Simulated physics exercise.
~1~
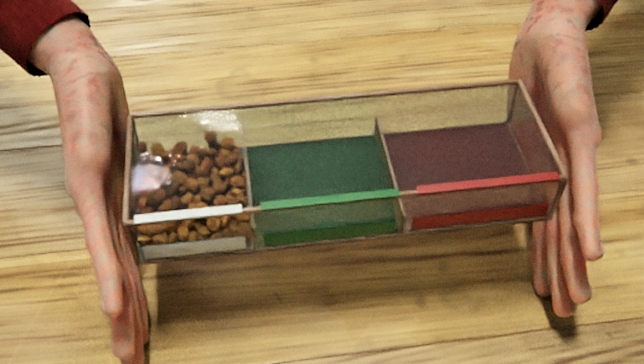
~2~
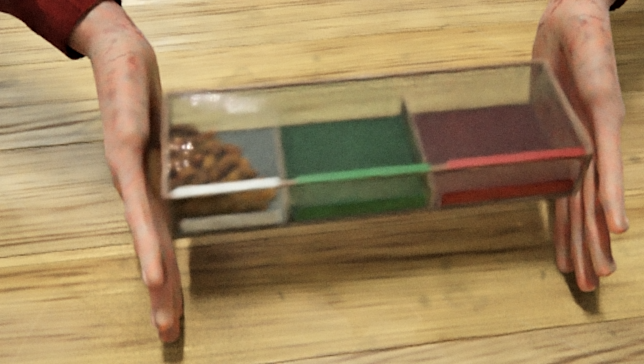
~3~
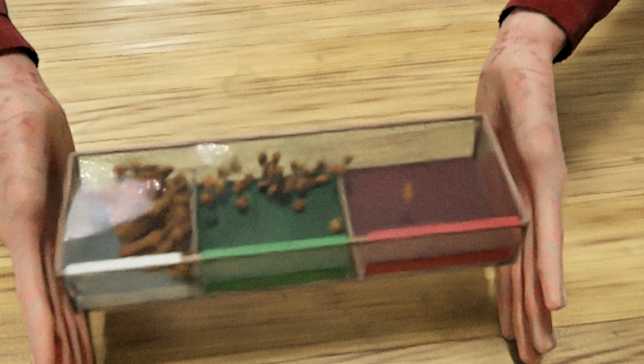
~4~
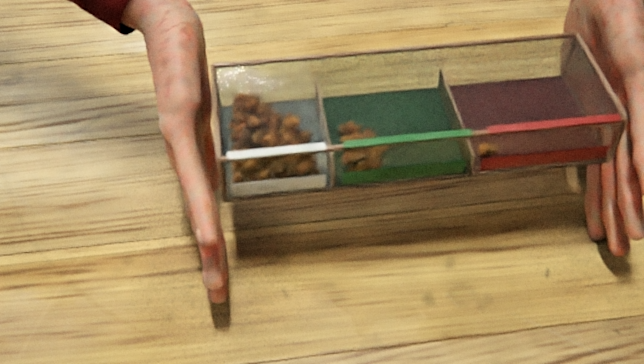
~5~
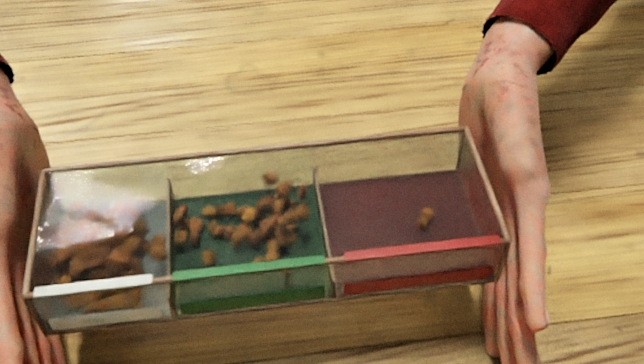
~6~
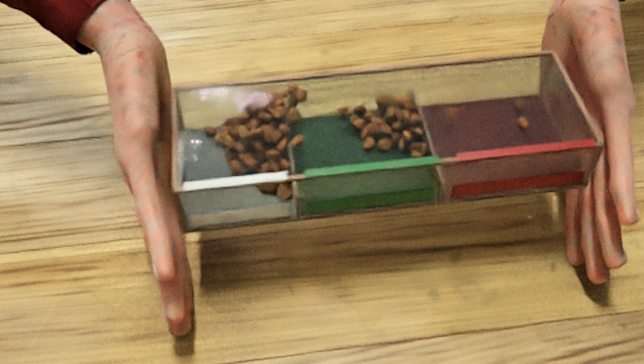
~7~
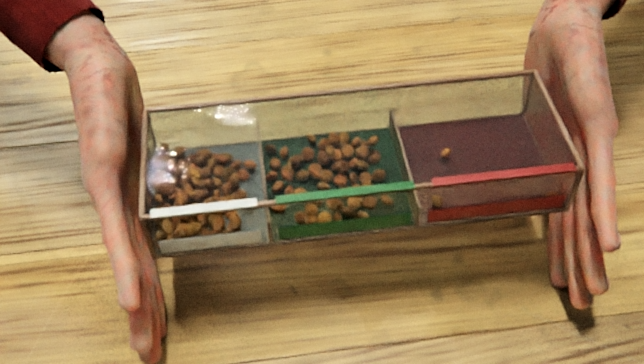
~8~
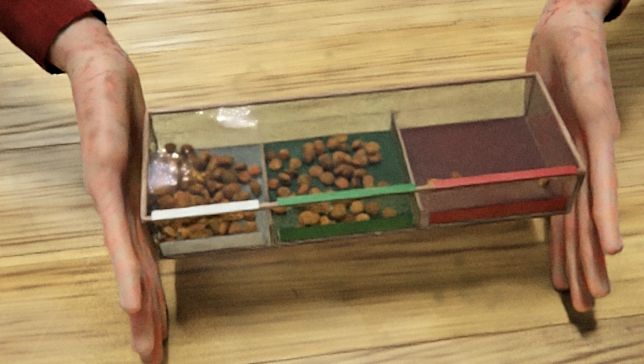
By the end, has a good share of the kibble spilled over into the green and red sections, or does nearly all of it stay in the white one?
A good share spills over into the green section, but hardly any ends up in the red. The white section still keeps a large share of the kibble.
